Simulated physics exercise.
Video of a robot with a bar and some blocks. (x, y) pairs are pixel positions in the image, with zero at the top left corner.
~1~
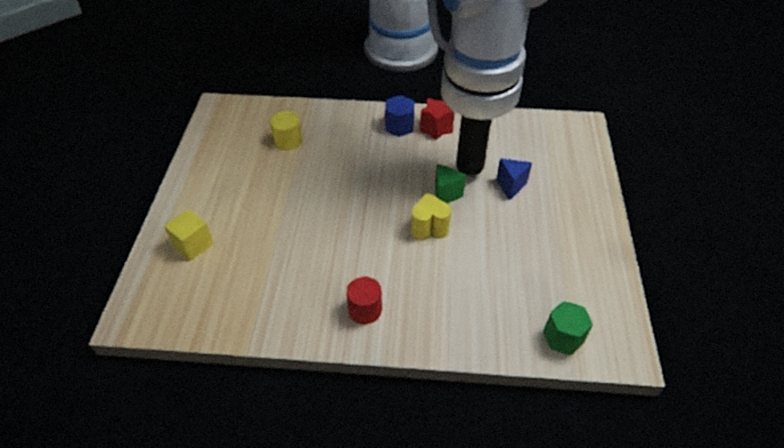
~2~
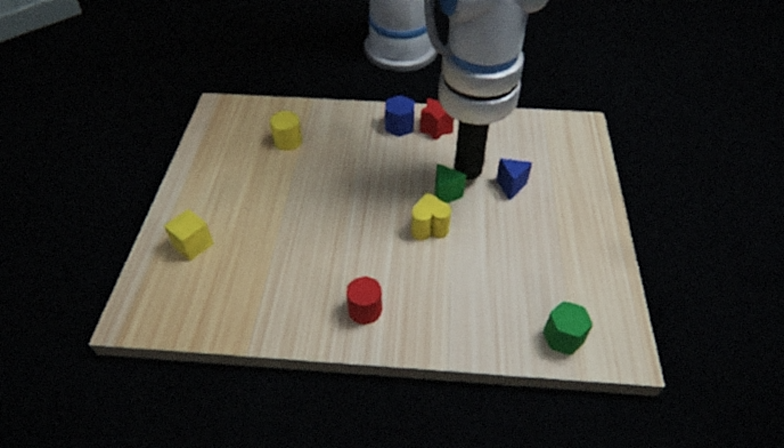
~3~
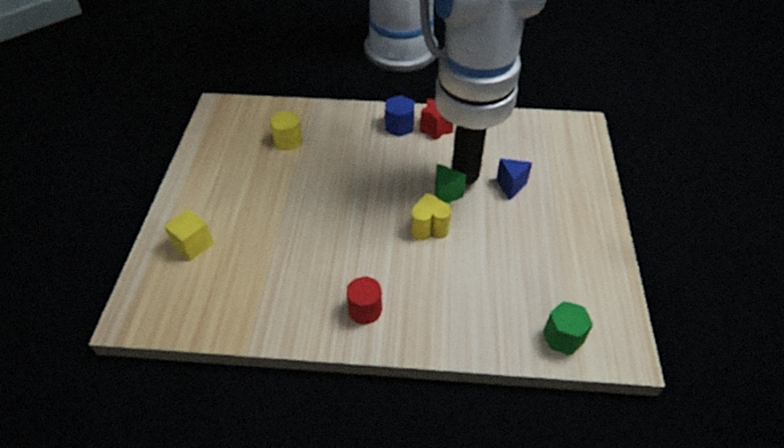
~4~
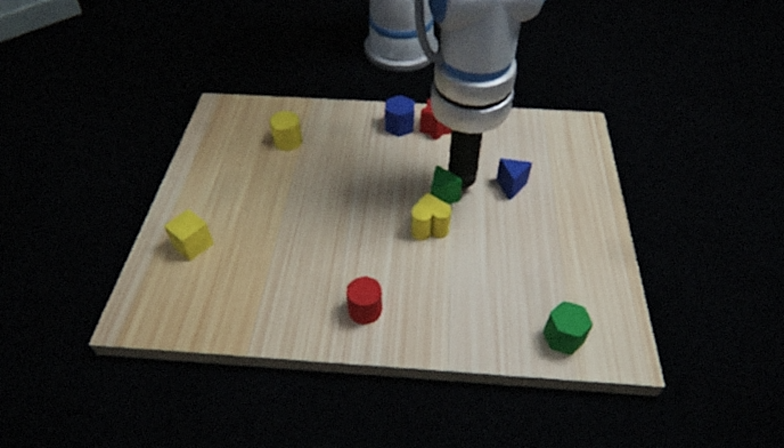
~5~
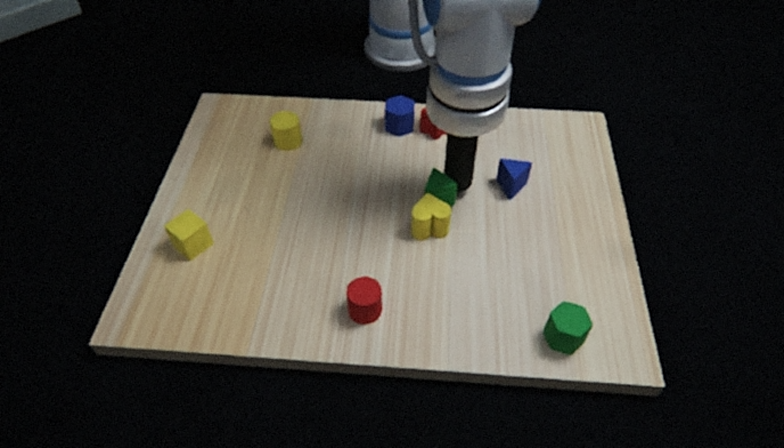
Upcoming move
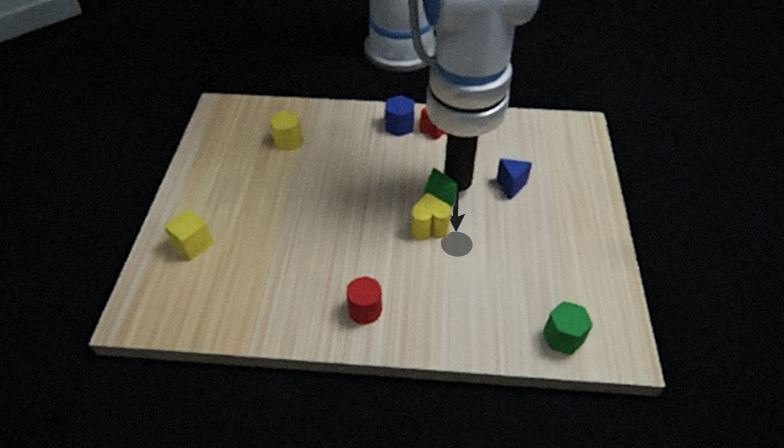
A robot arm with a dark bar moves slightly left and toward the viewer over a wooden board of colourful blocks, approaching a green triangle. The bar then nudges the triangle a short way left and forward, closer to the yellow heart block, while the other blocks stay in place.
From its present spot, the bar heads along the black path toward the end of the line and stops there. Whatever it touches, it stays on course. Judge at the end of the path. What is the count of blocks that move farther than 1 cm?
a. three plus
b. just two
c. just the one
b.
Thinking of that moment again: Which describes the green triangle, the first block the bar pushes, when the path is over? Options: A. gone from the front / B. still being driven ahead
Answer: A.
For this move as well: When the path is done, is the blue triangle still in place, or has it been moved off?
Stays put.
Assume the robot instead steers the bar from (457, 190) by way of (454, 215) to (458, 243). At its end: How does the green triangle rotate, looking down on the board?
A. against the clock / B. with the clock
I'll go with B - with the clock.
The drawn path runs from (457, 190) via (456, 207) and (456, 225), ending at (457, 244).
On the path given first. Halfway along, bar at (457, 209); green triangle at (431, 188), turned 45° clockwise.
At the end, bar at (458, 236); yellow heart block at (427, 218), turned 45° clockwise; green triangle at (431, 188), turned 45° clockwise; blue triangle not moved.
